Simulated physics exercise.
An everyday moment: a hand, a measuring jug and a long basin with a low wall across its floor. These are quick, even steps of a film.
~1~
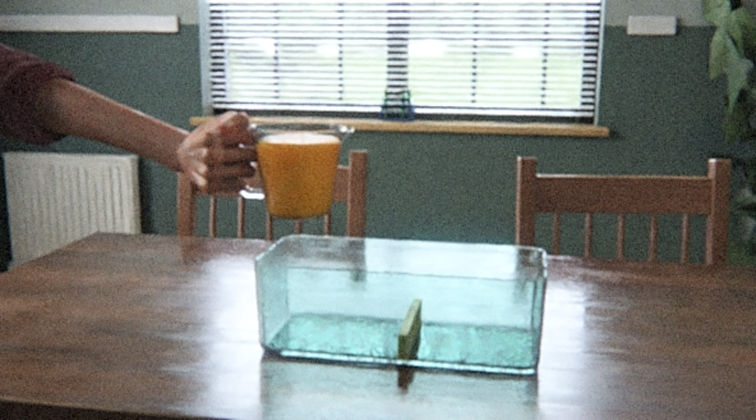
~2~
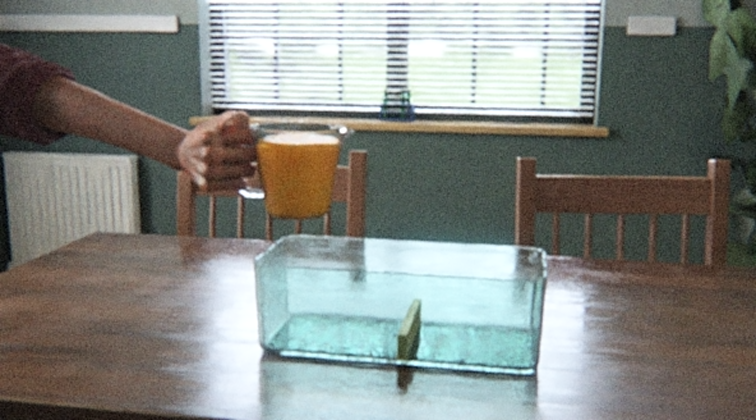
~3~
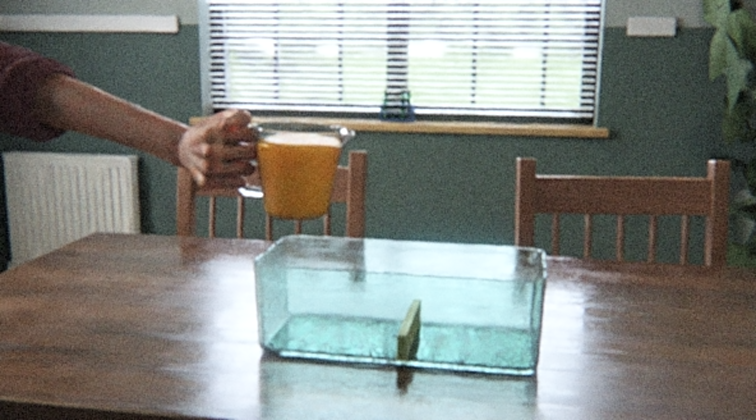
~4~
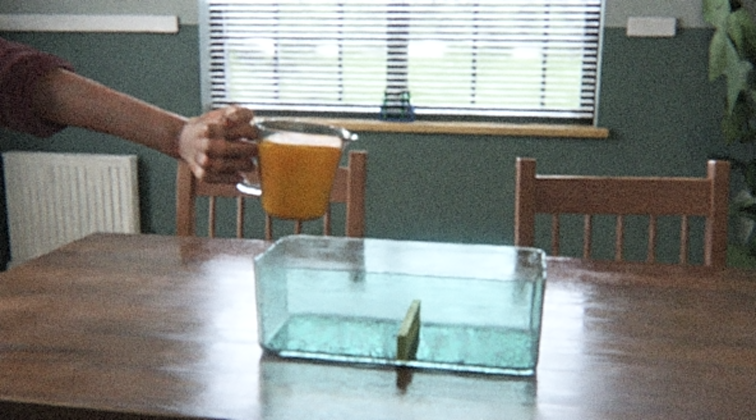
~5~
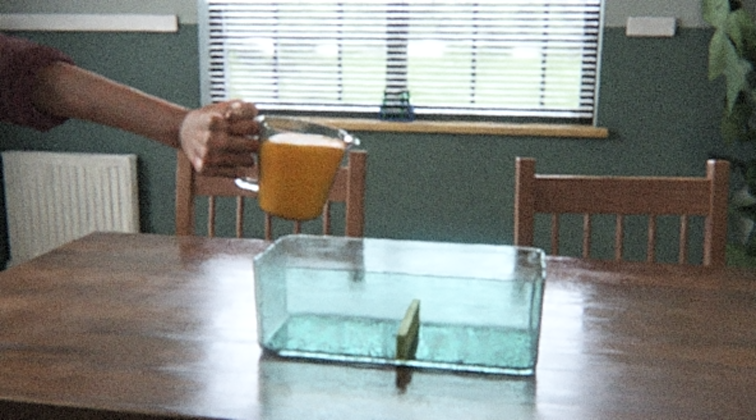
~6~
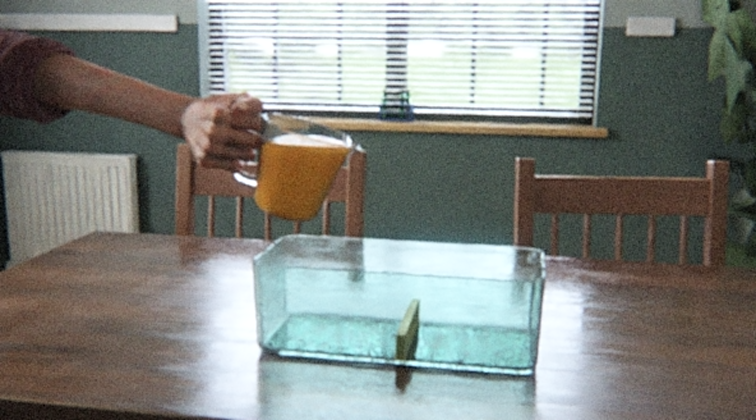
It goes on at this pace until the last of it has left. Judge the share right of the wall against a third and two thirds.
In the end less than a third is right of the wall.
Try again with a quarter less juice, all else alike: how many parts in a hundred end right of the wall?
It comes to 5 per cent or so.
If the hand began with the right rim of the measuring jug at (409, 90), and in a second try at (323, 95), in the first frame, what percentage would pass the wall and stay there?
About 90 and 10 per cent.
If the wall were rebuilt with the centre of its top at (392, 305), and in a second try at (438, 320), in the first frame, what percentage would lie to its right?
First some 50, then 10 per cent.
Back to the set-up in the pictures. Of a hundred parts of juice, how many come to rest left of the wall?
Some 75 per cent.
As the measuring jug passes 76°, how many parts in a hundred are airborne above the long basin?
Some 20 per cent.
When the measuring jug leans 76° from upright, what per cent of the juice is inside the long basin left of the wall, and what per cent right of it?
The left part 10 per cent, the right part 5.
A moment on, the measuring jug is tipped on its side and 64 per cent is still to pour, 10 is left of the wall and 6 right of it.
Next, the measuring jug is tipped right over and 13 per cent is still to pour, 58 is left of the wall and 20 right of it.
Then the measuring jug is tipped right over and 0 per cent is still to pour, 75 is left of the wall and 22 right of it.
Later the measuring jug is tipped right over and 0 per cent is still to pour, 75 is left of the wall and 23 right of it.
At rest 75 per cent lies left of the wall, 24 right of it and 1 outside.
